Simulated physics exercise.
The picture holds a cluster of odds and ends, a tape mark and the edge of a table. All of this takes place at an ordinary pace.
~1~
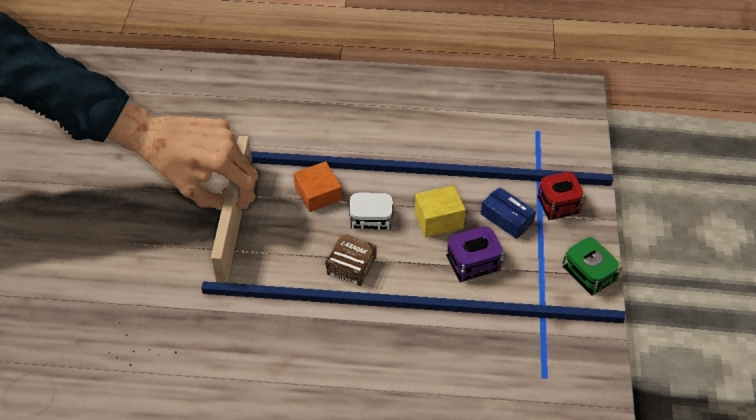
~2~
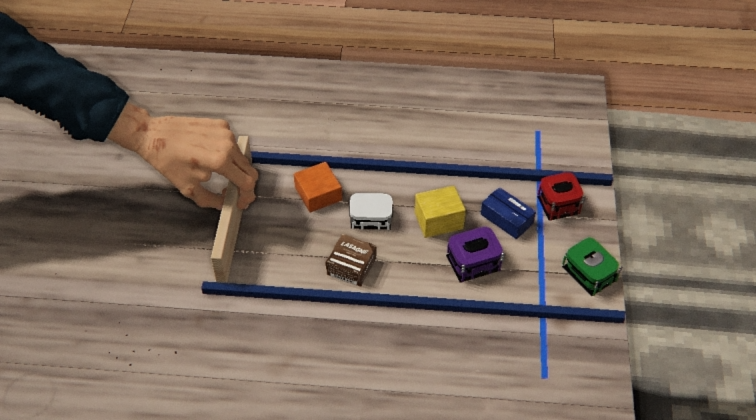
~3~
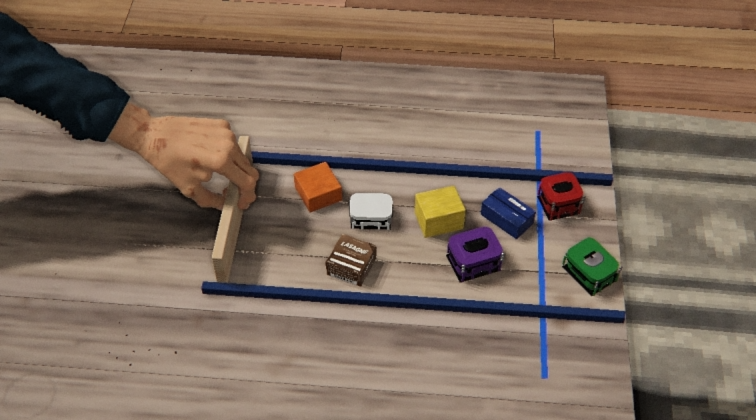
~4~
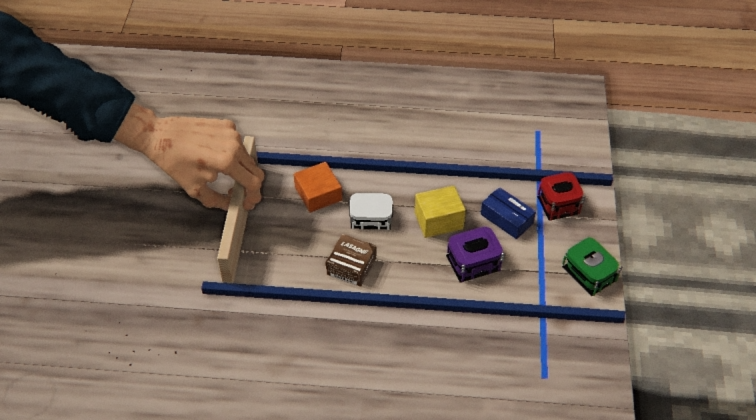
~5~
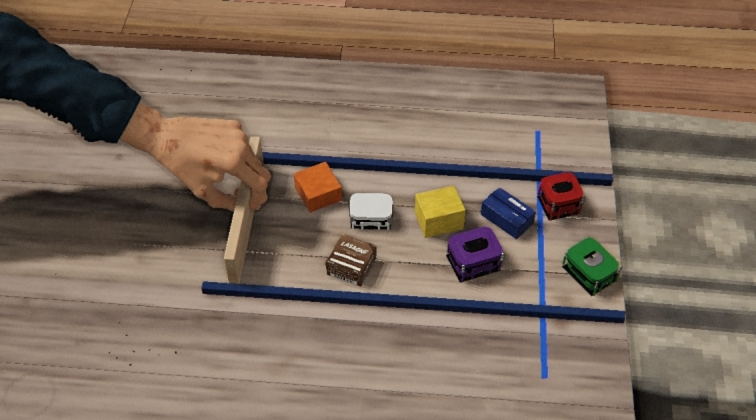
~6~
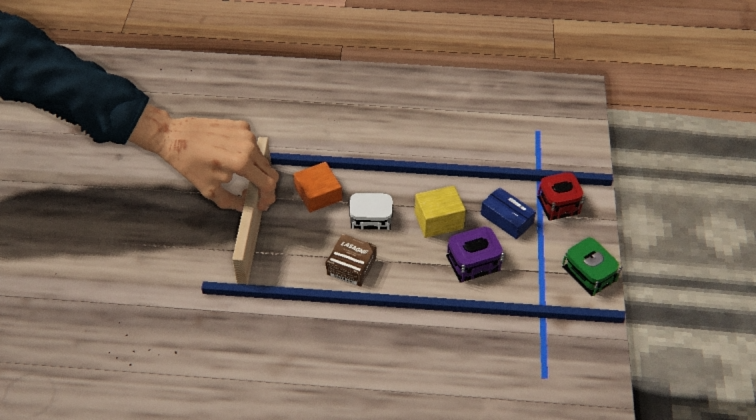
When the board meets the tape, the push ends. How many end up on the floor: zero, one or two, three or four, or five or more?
Three or four.
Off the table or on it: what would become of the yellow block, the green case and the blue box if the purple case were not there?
The yellow block is kept, the green case remains up, the blue box falls.
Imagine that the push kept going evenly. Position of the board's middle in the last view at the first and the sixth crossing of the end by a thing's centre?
I'd say close to (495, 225), then close to (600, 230).
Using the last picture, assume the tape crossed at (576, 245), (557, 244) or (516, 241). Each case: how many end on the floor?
Respectively 5, 3 and 1.
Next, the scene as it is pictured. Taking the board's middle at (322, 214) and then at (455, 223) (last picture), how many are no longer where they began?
It comes to 2 for the first spot, 7 for the other.
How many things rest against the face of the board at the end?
3.
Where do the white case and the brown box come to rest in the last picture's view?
Final positions - white case around (562, 240), brown box around (562, 270).
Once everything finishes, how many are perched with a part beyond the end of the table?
The number would be 2.
Soon after, none off yet; green case at rest near (591, 266); red case at rest near (560, 196); blue box at rest near (508, 213).
In the end, the number that fall off is three or four; gone, blue box, red case and green case.
